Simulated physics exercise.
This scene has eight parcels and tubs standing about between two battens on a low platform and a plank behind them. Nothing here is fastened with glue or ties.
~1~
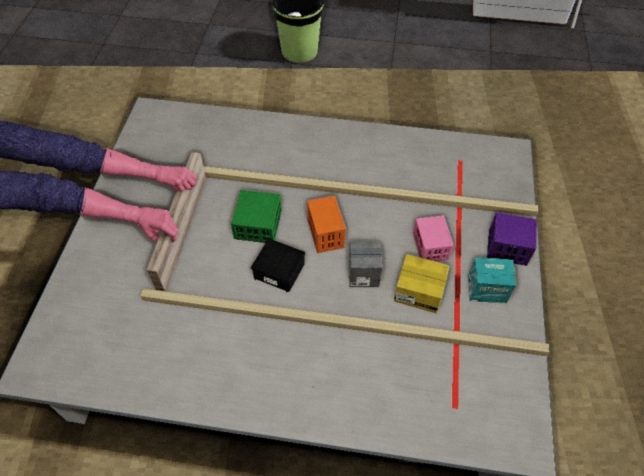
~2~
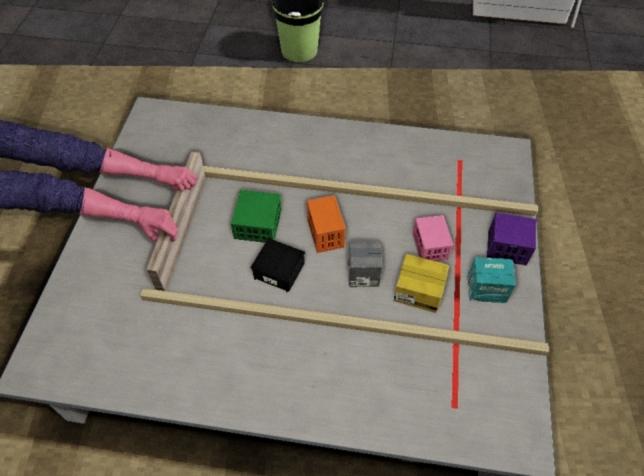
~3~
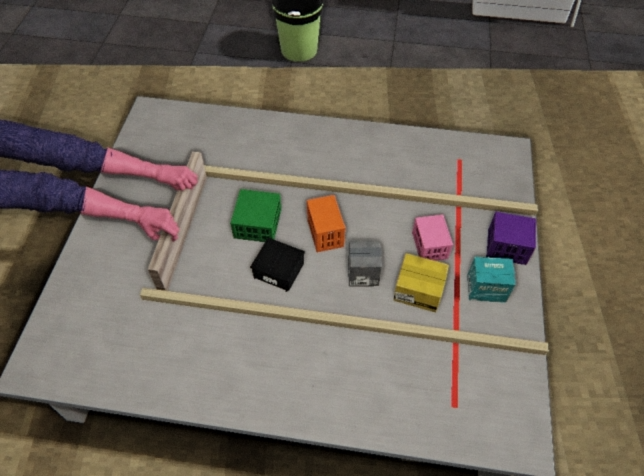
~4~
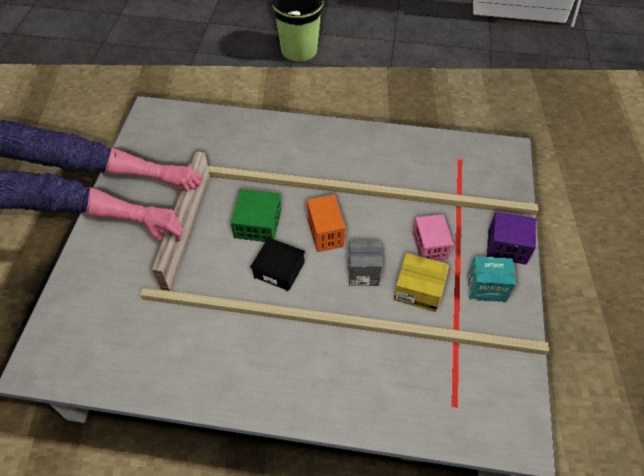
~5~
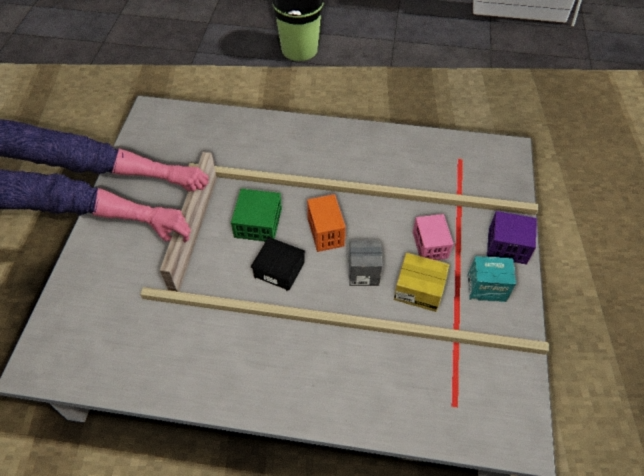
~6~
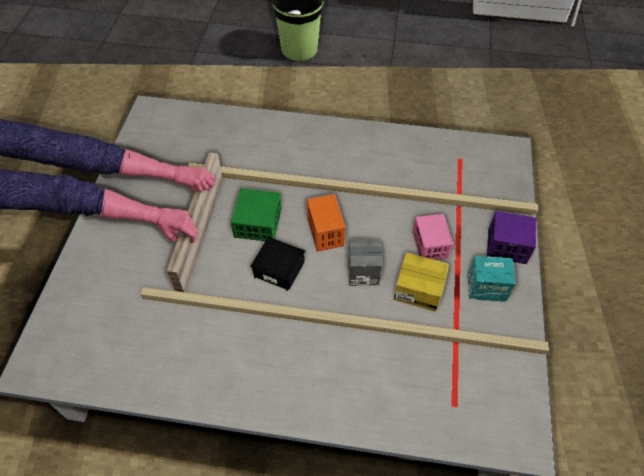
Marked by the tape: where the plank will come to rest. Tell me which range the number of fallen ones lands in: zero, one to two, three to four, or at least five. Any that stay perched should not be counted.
The range is three to four.
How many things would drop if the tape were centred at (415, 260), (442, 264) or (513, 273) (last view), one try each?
It would be 1, 2 and 6.
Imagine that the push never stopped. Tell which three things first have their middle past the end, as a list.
Turquoise box, purple crate, yellow parcel.
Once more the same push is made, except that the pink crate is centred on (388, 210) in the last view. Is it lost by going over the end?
The pink crate does not fall.
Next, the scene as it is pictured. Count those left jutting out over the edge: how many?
It would come to 0.
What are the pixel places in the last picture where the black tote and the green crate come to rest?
About (480, 286), and the other about (481, 243).
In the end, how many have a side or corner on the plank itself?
The number is 2.
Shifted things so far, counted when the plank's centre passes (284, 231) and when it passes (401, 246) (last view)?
The first count is 3, and then it's 8.
Early on, none off yet; purple crate at rest near (511, 238); turquoise box at rest near (491, 279); pink crate at rest near (432, 238).
A while later, none off yet; purple crate at rest near (511, 238); turquoise box at rest near (491, 279); pink crate moving near (434, 238).
Further along, none off yet; purple crate travelled a little near (532, 240); turquoise box travelled about its own width near (547, 287); pink crate travelled well along near (497, 248).
Finally, the number that fall off is three or four; lost, yellow parcel, pink crate, turquoise box and purple crate.
